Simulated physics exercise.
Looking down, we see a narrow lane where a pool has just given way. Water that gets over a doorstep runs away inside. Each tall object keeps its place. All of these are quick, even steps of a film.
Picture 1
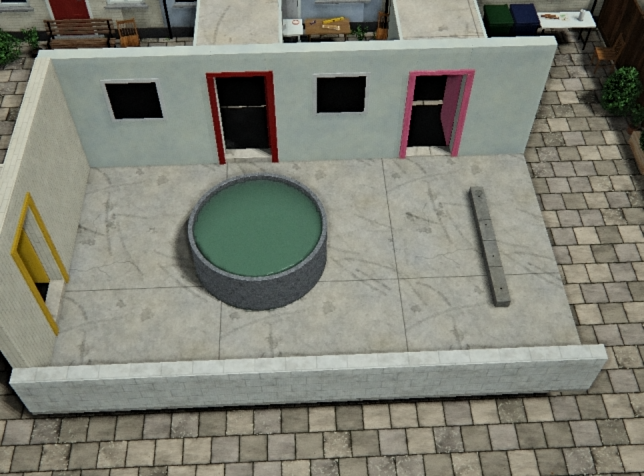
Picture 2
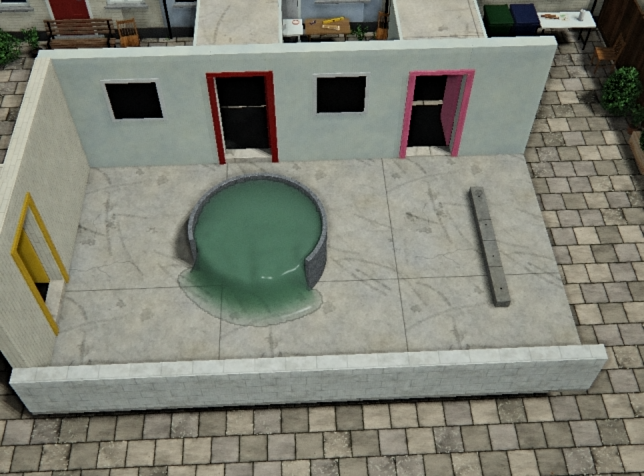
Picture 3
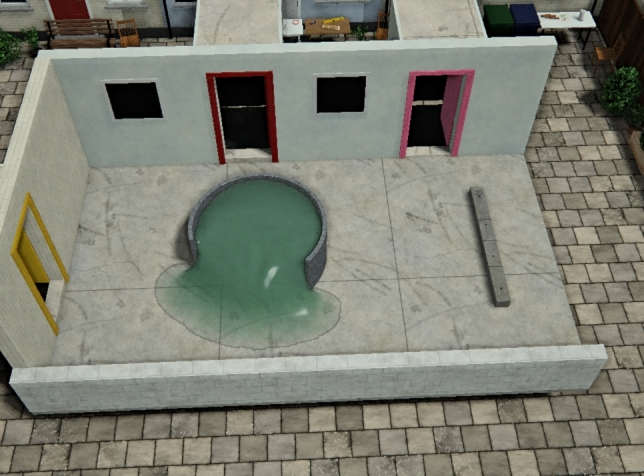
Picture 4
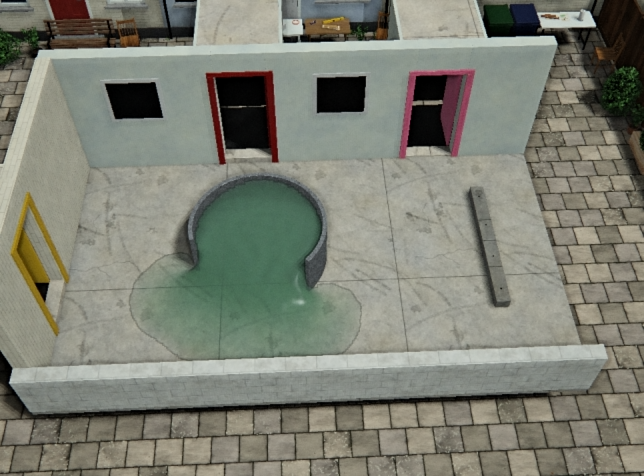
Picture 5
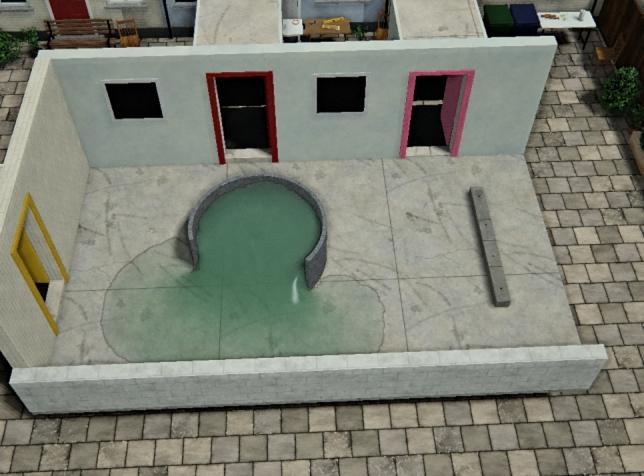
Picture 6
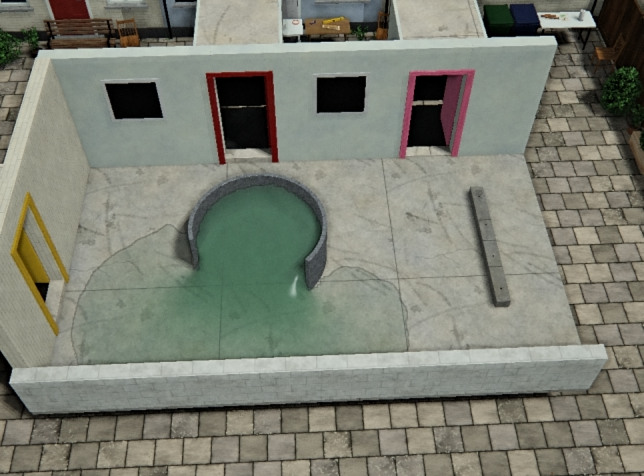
At the start, a round grey tank of green water stands whole and still on a walled concrete floor. Its near side gives way and water pours out towards the low front wall, then spreads widely left and right along it, nearing the yellow-framed doorway while the grey beam stays dry.
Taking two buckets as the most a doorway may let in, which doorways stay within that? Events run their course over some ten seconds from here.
The yellow door ends up above the line. The pink door ends up above the line. The red door ends up at or below the line.
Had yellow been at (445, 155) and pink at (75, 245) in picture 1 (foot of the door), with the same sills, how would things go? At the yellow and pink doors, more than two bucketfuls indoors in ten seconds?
Outcome - yellow: Comes in under it, pink: Breaks the limit.
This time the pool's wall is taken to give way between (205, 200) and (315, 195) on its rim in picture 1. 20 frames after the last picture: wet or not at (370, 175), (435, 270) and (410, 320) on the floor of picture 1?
In the order given: Swamped, swamped and untouched.
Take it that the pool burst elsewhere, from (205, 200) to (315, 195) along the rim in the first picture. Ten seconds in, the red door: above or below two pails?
Red door is over.
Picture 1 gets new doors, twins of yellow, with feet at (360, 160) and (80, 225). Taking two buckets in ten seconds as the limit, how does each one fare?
The first door remains below the limit, while the second remains below the limit.
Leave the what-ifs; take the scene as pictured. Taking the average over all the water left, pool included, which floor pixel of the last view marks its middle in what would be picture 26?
That comes out near (222, 294).
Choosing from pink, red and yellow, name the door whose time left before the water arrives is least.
The door marked yellow.
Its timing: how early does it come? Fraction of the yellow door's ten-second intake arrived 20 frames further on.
Around 75 percent.
A moment on, water covers 30 % of the floor; the yellow door wet at the sill, nothing in, the pink door not reached, the red door not reached.
Next, water covers 40 % of the floor; the yellow door under two buckets in, the pink door not reached, the red door not reached.
Then, water covers 70 % of the floor; the yellow door over two buckets in, the pink door not reached, the red door not reached.
Later, water covers 85 % of the floor; the yellow door over two buckets in, the pink door over two buckets in, the red door wet at the sill, nothing in.
In the end, water covers 90 % of the floor; the yellow door over two buckets in, the pink door far over two buckets in, the red door wet at the sill, nothing in.
